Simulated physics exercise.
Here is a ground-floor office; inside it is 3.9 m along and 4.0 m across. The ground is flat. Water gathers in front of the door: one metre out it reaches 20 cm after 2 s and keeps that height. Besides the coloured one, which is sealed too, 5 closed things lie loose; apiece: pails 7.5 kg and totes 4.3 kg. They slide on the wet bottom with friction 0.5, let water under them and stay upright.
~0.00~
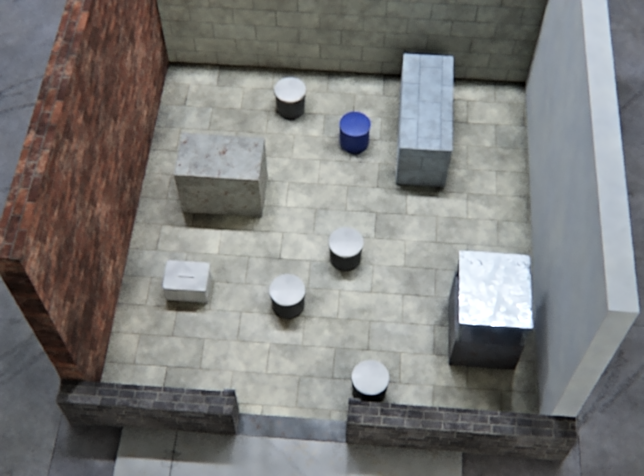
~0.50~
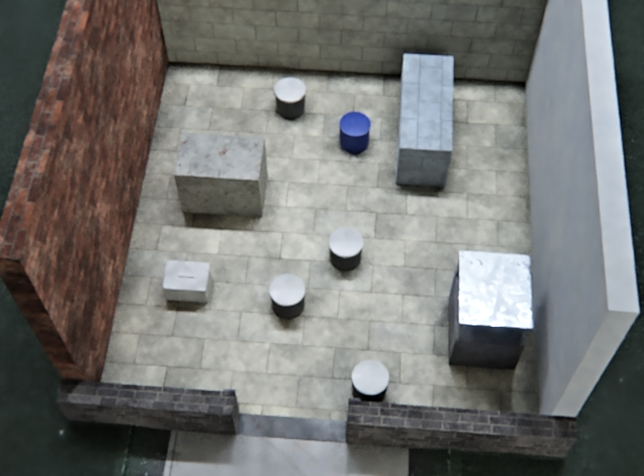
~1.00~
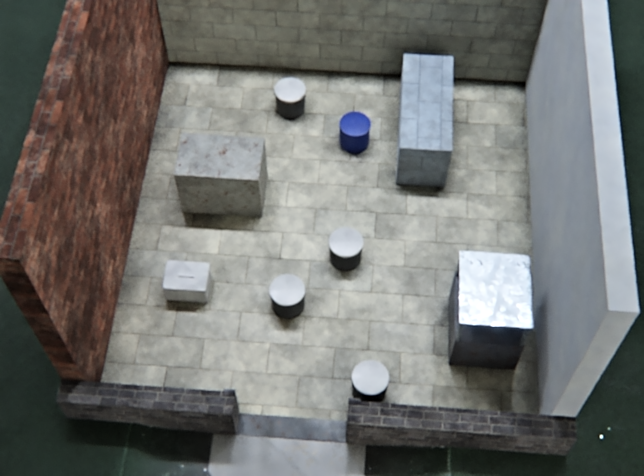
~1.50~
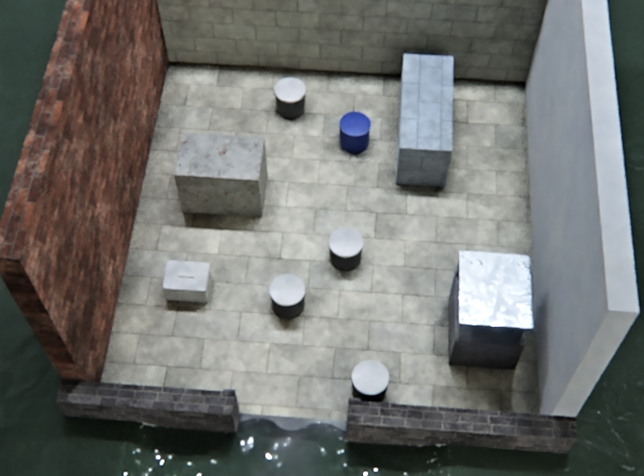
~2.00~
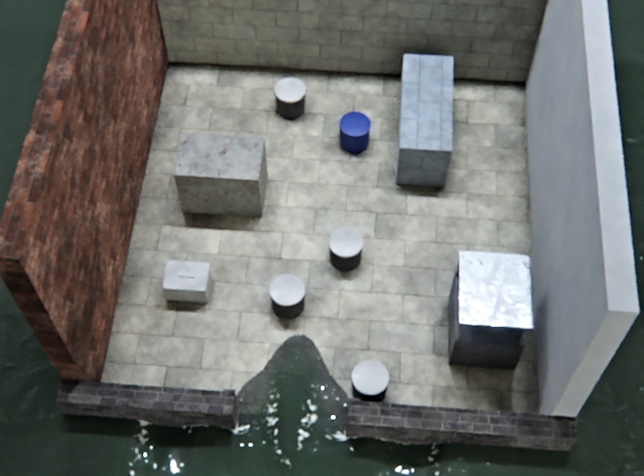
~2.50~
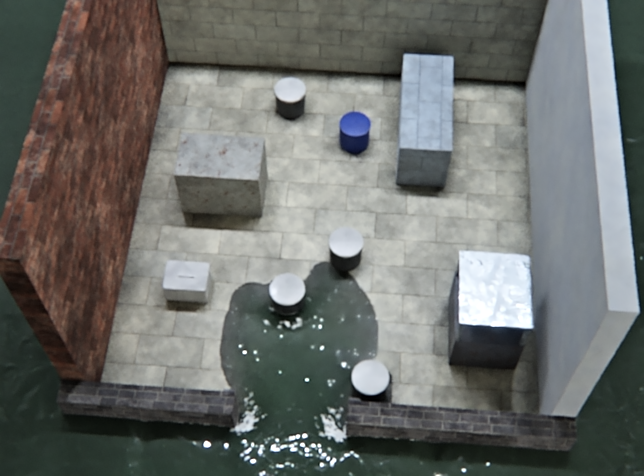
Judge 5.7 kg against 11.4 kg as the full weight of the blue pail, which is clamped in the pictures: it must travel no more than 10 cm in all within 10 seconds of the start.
I expect that only the higher weight holds it.
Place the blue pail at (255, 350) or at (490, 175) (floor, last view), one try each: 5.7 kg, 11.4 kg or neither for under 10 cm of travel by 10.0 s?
In turn: Neither is enough; it takes the larger.
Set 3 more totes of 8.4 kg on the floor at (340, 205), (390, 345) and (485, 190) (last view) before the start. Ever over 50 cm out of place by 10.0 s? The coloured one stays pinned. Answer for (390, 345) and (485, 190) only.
In turn: Short of it, less.
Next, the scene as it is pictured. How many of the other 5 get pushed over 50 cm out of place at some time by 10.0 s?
3 of them.
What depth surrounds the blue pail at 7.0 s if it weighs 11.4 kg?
Roughly 4 cm.
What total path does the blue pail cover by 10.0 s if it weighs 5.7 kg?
Some 80 cm in all.
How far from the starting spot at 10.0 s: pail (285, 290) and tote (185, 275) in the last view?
In turn: 200 cm, 30 cm.
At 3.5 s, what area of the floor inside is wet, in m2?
Some 6.0 m2.
After 3.5 s the blue pail would be 0 cm from its start with 5.7 kg and 0 cm from its start with 11.4 kg; 0 cm of water round it then.
After 4.5 s the blue pail would be 0 cm from its start with 5.7 kg and 0 cm from its start with 11.4 kg; 2 cm of water round it then.
After 7.0 s the blue pail would be 5 cm from its start with 5.7 kg and 0 cm from its start with 11.4 kg; 4 cm of water round it then.
After 10.0 s the blue pail would be 70 cm from its start with 5.7 kg and 4 cm from its start with 11.4 kg; 11 cm of water round it then.
